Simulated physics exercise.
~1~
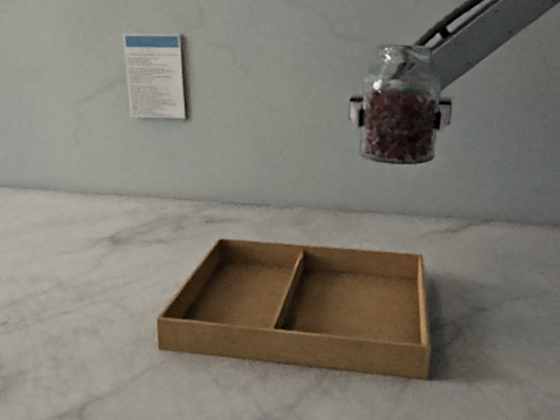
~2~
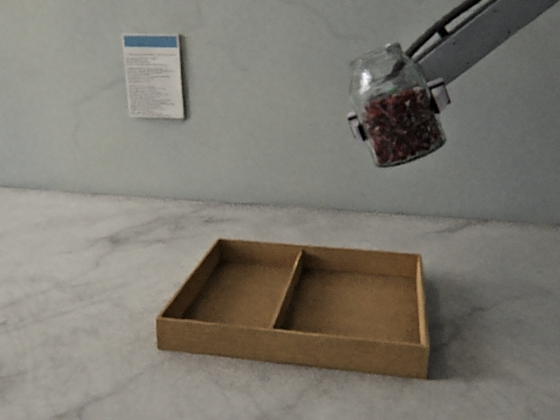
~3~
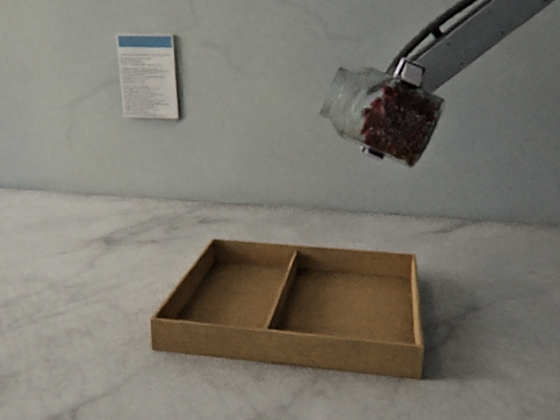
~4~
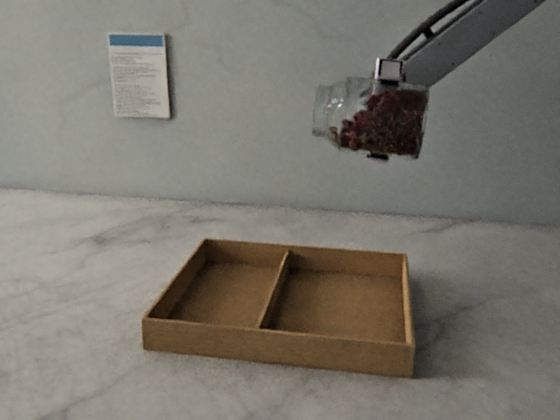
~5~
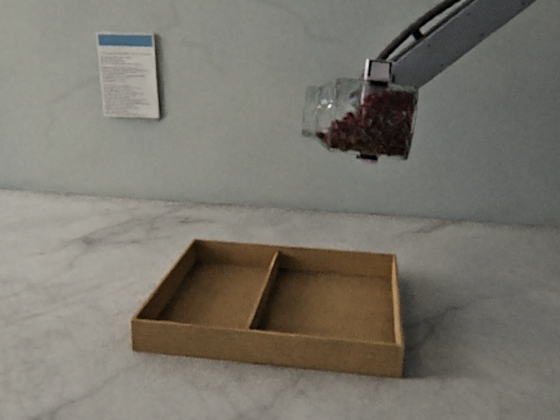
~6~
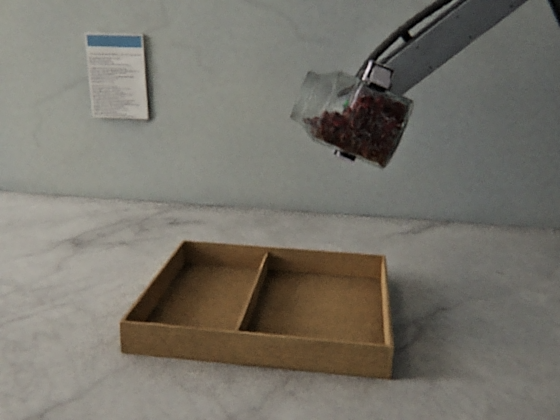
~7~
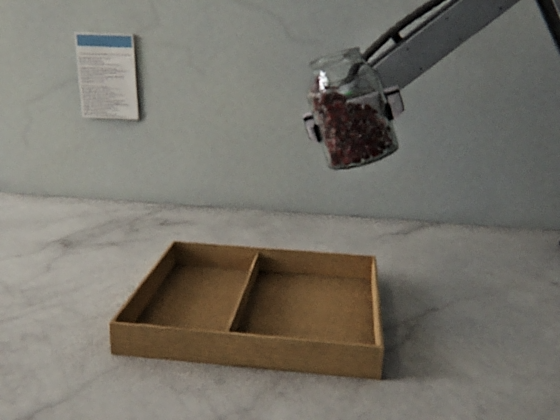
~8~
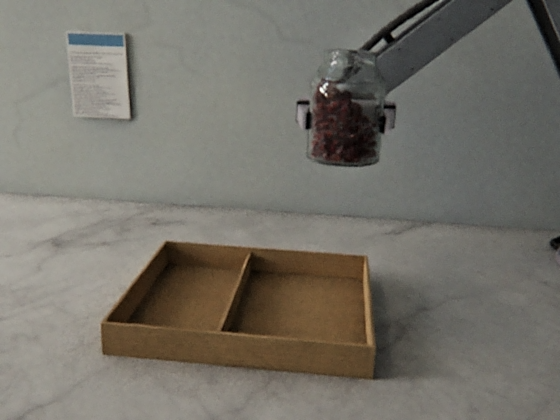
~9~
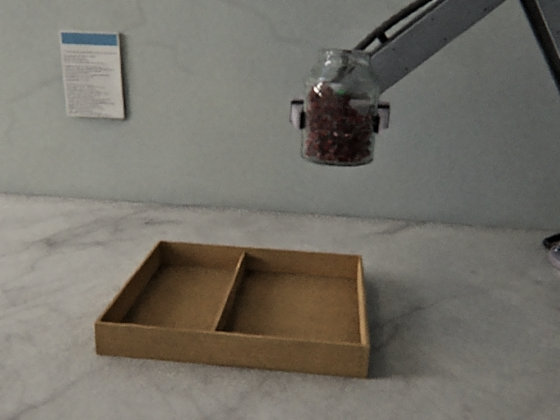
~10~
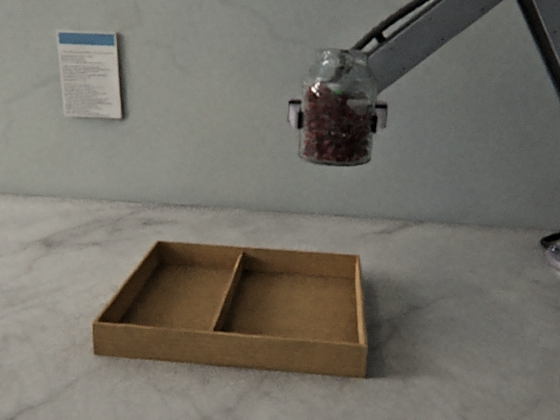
A clear glass jar partly filled with dark red beans hangs in the grip of a grey robot arm reaching in from the upper right, seen from the front and slightly above. Below it, a shallow brown tray with a dividing wall sits on a pale marbled tabletop, and a white notice with a blue band hangs on the grey-green wall. The arm tips the jar to the left until it lies nearly on its side, holds it briefly, then turns it upright again. Meanwhile the view pans slightly right. No beans fall, and the tray remains empty.
